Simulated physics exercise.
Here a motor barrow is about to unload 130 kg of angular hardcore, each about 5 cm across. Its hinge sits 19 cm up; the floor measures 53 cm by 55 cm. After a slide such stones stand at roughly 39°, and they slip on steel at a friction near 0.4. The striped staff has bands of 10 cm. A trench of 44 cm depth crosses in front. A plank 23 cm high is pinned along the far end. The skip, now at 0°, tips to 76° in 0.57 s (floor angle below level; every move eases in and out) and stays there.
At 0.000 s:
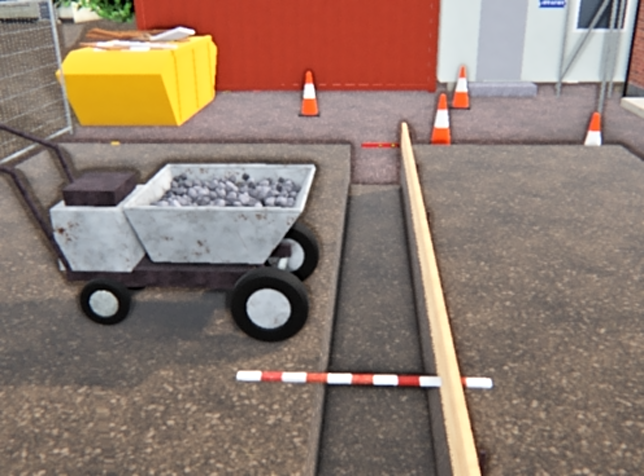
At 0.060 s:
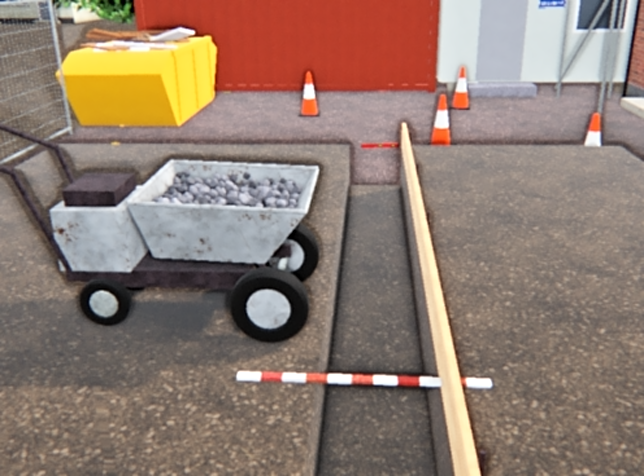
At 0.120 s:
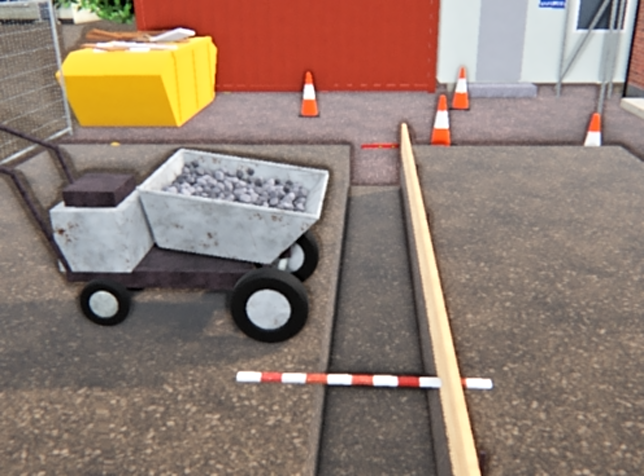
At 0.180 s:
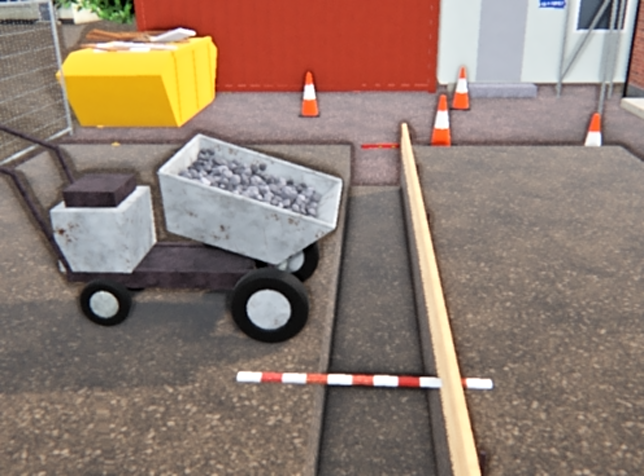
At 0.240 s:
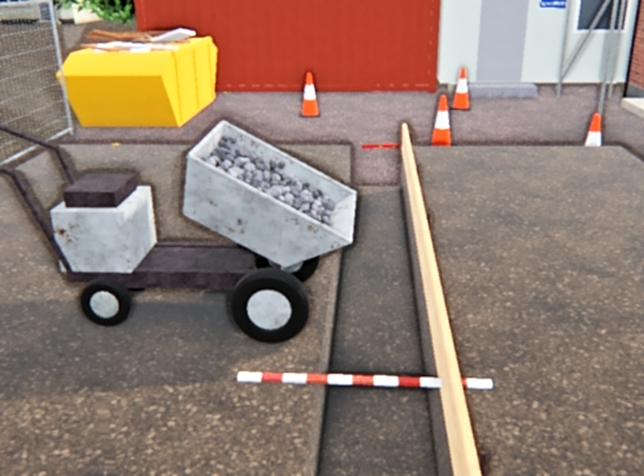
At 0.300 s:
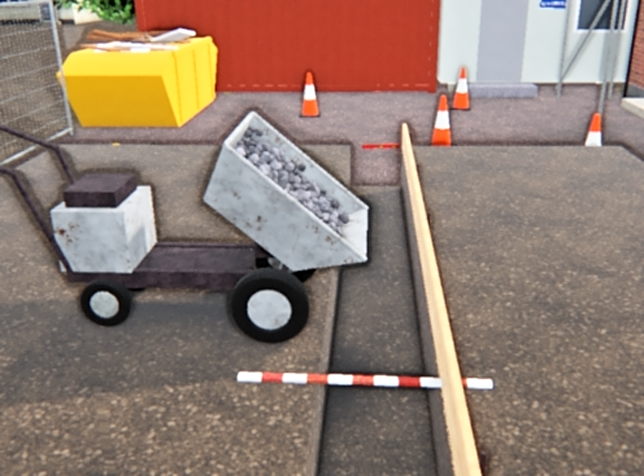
On a paved yard with orange cones, a yellow skip and a red wall behind, a small wheeled barrow holds grey stones beside a trench. Its tray begins level, then tilts gradually, the rear rising and the front lip lowering over the trench's near edge, until it slants steeply rightward, stones still inside.
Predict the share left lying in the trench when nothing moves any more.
Close to 91 in a hundred.
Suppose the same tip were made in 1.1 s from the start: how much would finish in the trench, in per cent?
In that case some 100 per cent.
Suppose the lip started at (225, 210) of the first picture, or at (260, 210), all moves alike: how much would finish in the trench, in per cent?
About 100 and 100 per cent.
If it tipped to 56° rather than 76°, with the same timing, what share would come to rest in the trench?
It would be near 30 per cent.
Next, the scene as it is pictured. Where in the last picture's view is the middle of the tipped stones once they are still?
Around (399, 372).
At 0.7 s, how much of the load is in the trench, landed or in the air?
Some 30 per cent.
After 0.4 s the floor is at 65°; 100 % in the skip; the foremost stones are at (371, 263).
After 0.7 s the floor is at 76°; 67 % in the skip, 31 % in the trench, 2 % past the trench; the foremost stones are at (448, 279).
After 1.0 s the floor is at 76°; 16 % in the skip, 75 % in the trench, 9 % past the trench; the foremost stones are at (585, 312).
After 3.0 s the floor is at 76°; 0 % in the skip, 91 % in the trench, 9 % past the trench; the foremost stones are past the picture's edge.
